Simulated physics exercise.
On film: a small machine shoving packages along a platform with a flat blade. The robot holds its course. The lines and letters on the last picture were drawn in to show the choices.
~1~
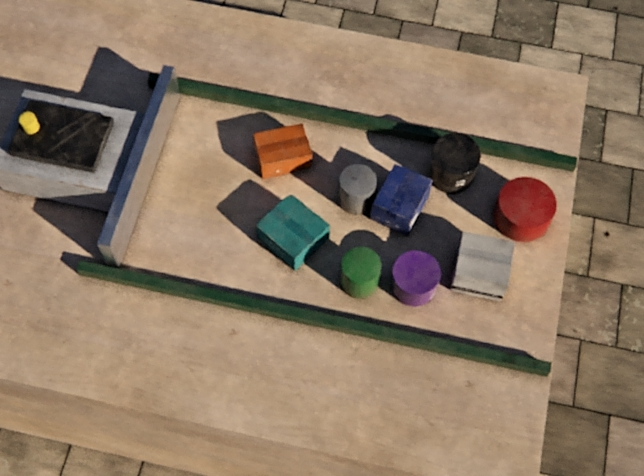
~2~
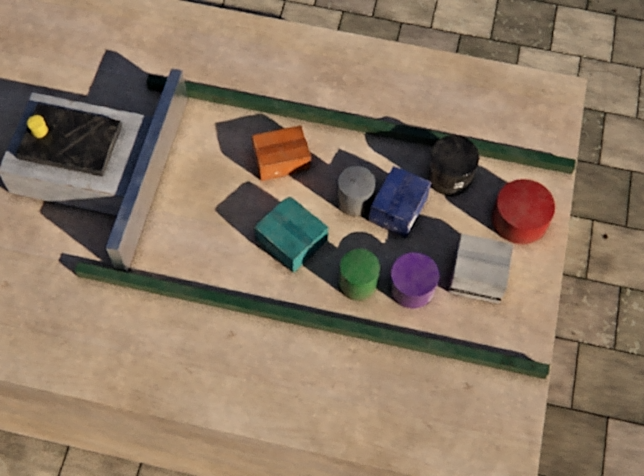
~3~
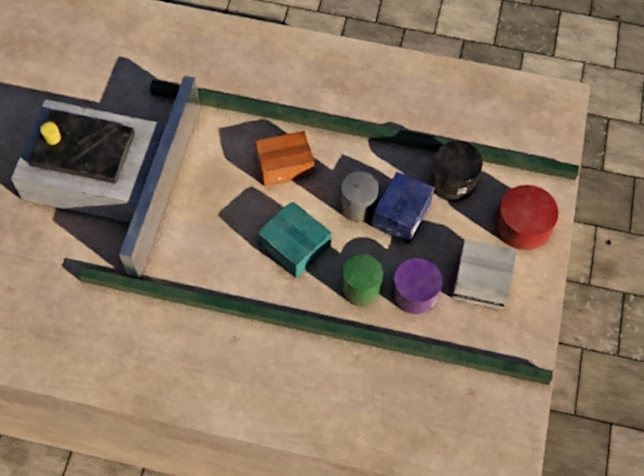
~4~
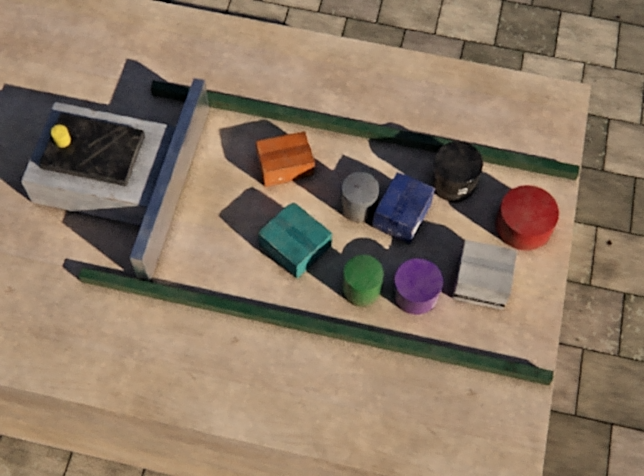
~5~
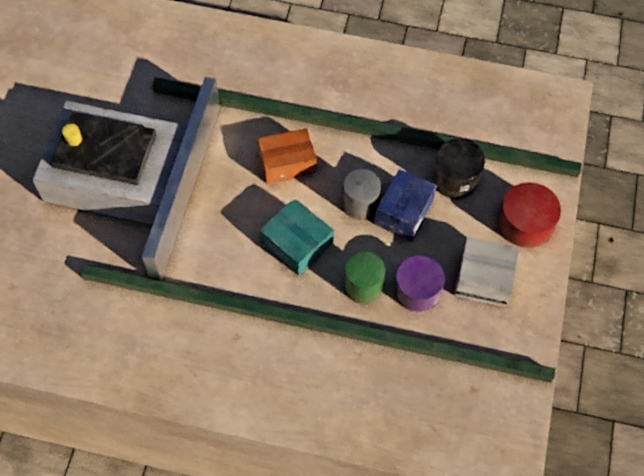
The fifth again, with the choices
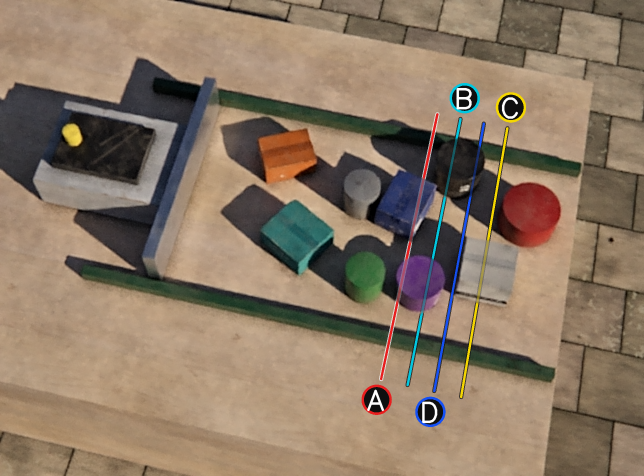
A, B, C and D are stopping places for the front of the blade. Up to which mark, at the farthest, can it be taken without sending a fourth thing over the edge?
Line C.
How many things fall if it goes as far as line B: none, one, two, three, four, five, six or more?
By then, none.
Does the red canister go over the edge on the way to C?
By then, yes.
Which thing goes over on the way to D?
The red canister goes over.
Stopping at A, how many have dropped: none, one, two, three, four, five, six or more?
By then, none.
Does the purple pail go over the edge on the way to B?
No.
On the marked copy, A at (411, 238); B at (436, 243); C at (486, 253); D at (461, 248).
Taking C. A third of the way, robot (219, 171); blue box (409, 208); orange parcel (333, 175).
Two thirds of the way, robot (329, 194); red canister (537, 216); white box (504, 274).
When it is over, robot (415, 212); red canister over the edge; white box over the edge; two fallen.
As for the rest, A is within the limit but short; B is within the limit but short; D is within the limit but short.
